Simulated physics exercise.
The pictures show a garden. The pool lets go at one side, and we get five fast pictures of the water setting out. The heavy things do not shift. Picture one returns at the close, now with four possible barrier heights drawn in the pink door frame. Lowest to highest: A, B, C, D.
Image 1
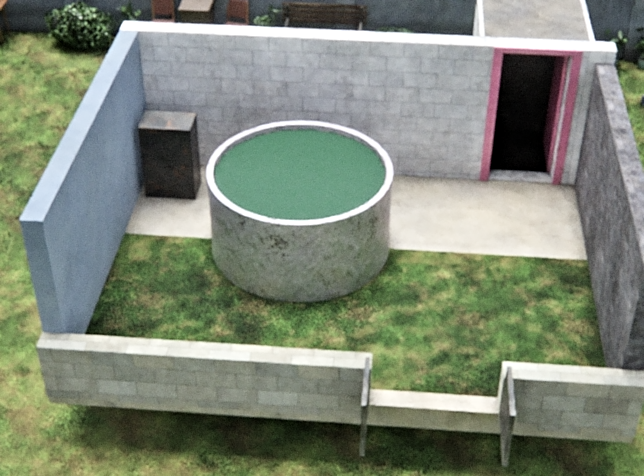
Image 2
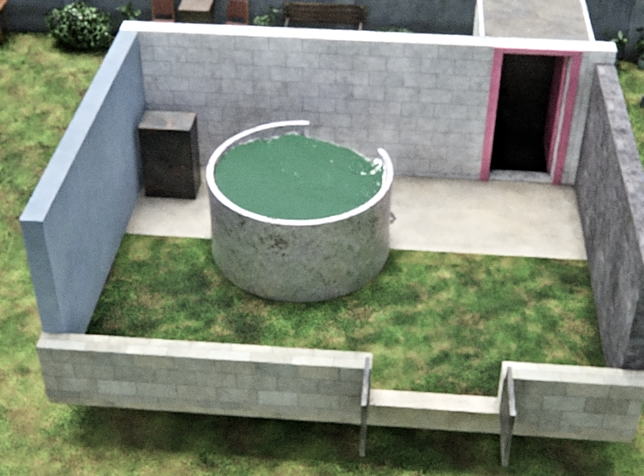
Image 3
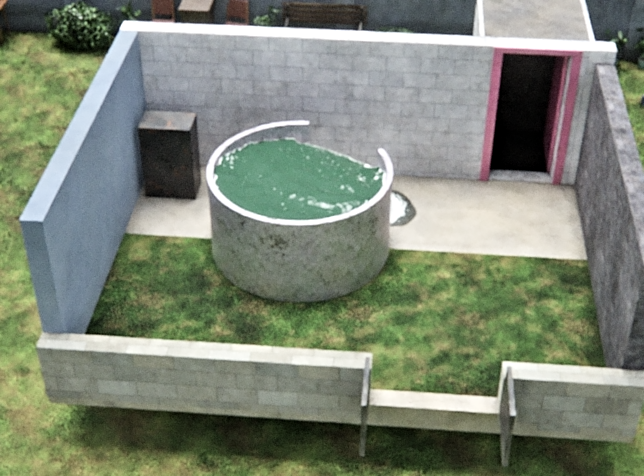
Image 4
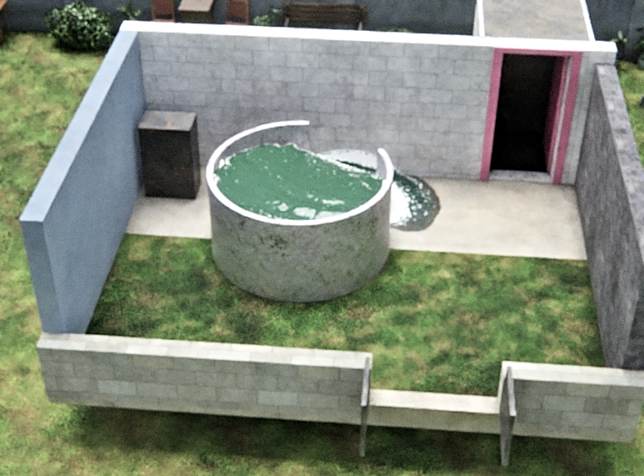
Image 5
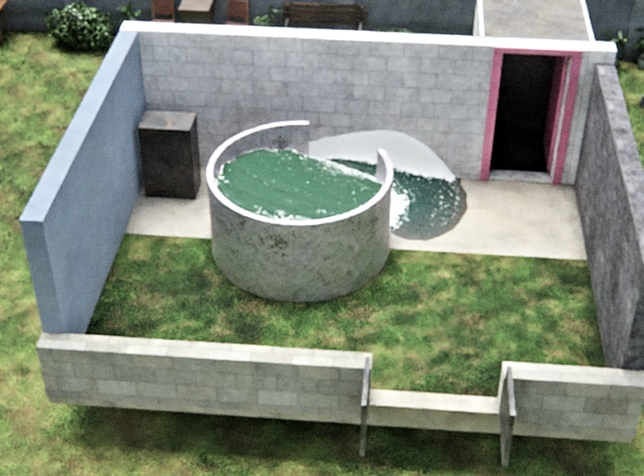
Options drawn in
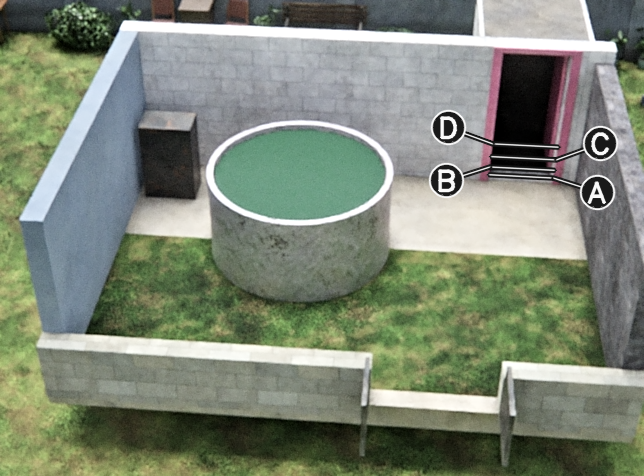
In a walled garden, the round pool's back rim opens and water spreads across the paving.
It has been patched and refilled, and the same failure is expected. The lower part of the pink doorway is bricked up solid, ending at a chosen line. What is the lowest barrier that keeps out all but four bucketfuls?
The answer is mark C.
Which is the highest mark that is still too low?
Mark B.
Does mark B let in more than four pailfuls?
Yes.
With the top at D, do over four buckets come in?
No.
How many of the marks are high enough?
Two of the four.
In white, A at (521, 176); B at (522, 168); C at (523, 158); D at (525, 145); from the bottom up A, B, C, D.
With A, dozens of bucketfuls pour in.
With B, about 10 bucketfuls get in.
With C, a bucket or two gets in.
With D, a splash gets over, under a bucket.
